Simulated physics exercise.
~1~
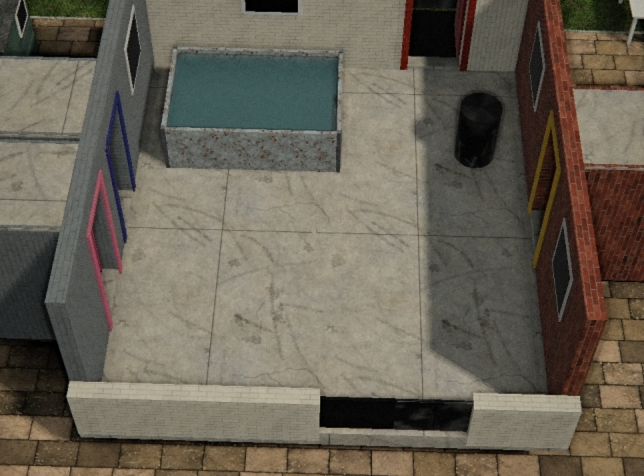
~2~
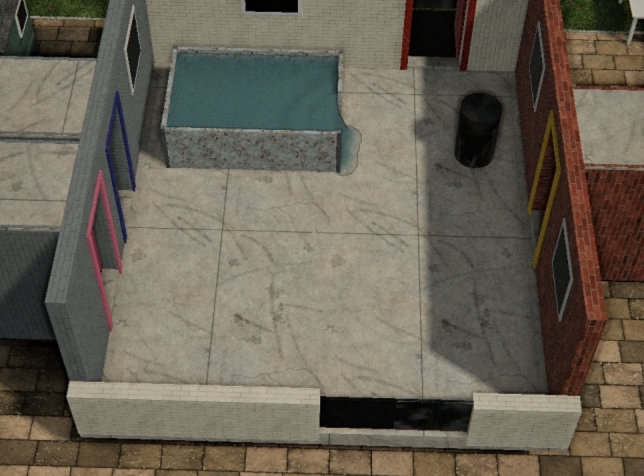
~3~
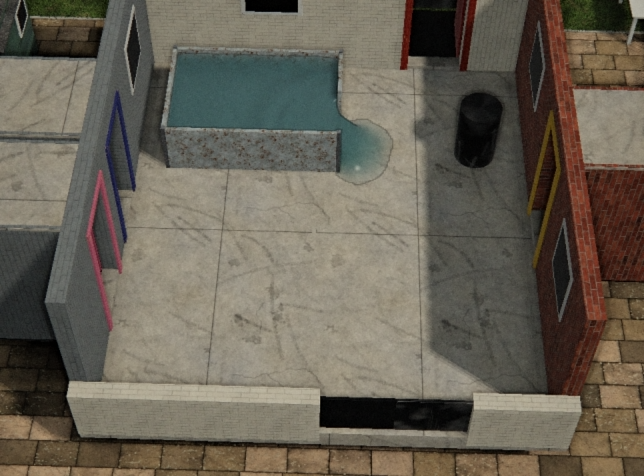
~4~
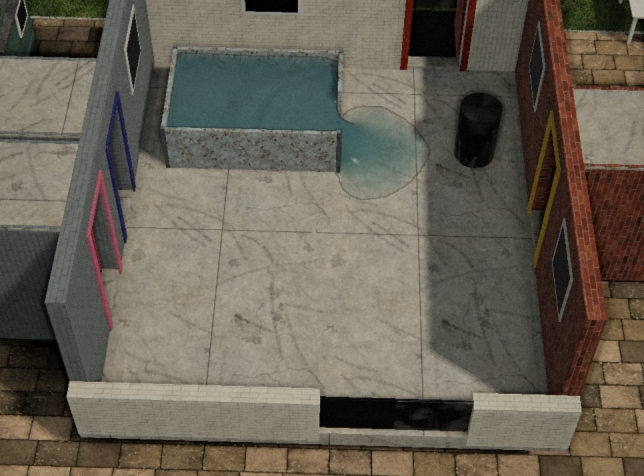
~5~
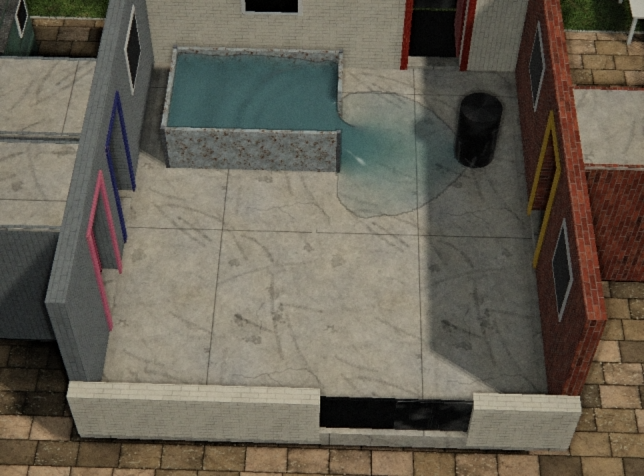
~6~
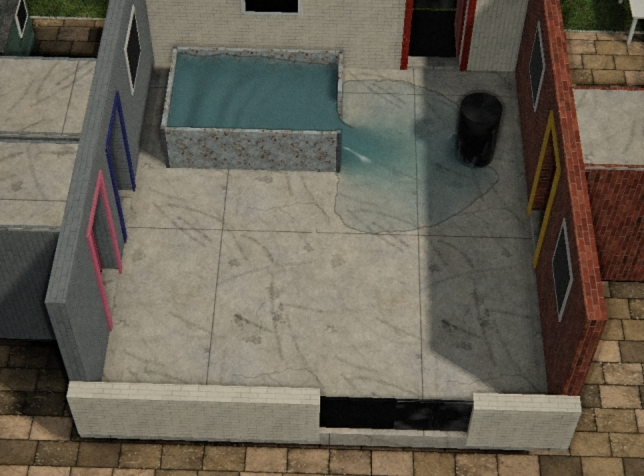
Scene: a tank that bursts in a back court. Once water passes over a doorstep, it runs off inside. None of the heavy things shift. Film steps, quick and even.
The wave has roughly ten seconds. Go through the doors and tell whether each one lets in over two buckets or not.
As I see it, the blue door is going to let through more than allowed; the pink door is going to let through no more than allowed; the red door is going to let through more than allowed; the yellow door is going to let through more than allowed.
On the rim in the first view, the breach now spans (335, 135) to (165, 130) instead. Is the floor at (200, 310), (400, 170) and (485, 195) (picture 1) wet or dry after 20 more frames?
Going in your order, I'd say drenched, then still bare, then still bare.
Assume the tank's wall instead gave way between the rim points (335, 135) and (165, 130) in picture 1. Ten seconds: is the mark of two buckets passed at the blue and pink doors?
In that case the blue door overshoots, while the pink door overshoots.
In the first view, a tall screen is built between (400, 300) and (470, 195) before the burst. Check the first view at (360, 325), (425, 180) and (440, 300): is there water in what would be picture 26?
Results in order: Swamped / swamped / swamped.
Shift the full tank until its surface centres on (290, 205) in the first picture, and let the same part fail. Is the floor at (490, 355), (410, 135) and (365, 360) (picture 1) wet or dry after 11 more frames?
Points in order: Inundated; not reached; not reached.
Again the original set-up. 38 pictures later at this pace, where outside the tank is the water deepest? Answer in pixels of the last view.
Near (507, 422).
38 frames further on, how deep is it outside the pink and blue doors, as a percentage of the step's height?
In turn 40 and 0 per cent.
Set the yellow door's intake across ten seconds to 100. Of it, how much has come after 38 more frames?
It would be roughly 95 percent of the ten-second total.
A moment on, water covers 30 % of the floor; the blue door not reached, the pink door not reached, the red door wet at the sill, nothing in, the yellow door wet at the sill, nothing in.
Next, water covers 35 % of the floor; the blue door not reached, the pink door not reached, the red door wet at the sill, nothing in, the yellow door over two buckets in.
Then, water covers 45 % of the floor; the blue door not reached, the pink door not reached, the red door under two buckets in, the yellow door far over two buckets in.
Later, water covers 75 % of the floor; the blue door not reached, the pink door wet at the sill, nothing in, the red door over two buckets in, the yellow door far over two buckets in.
In the end, water covers 95 % of the floor; the blue door over two buckets in, the pink door wet at the sill, nothing in, the red door over two buckets in, the yellow door far over two buckets in.
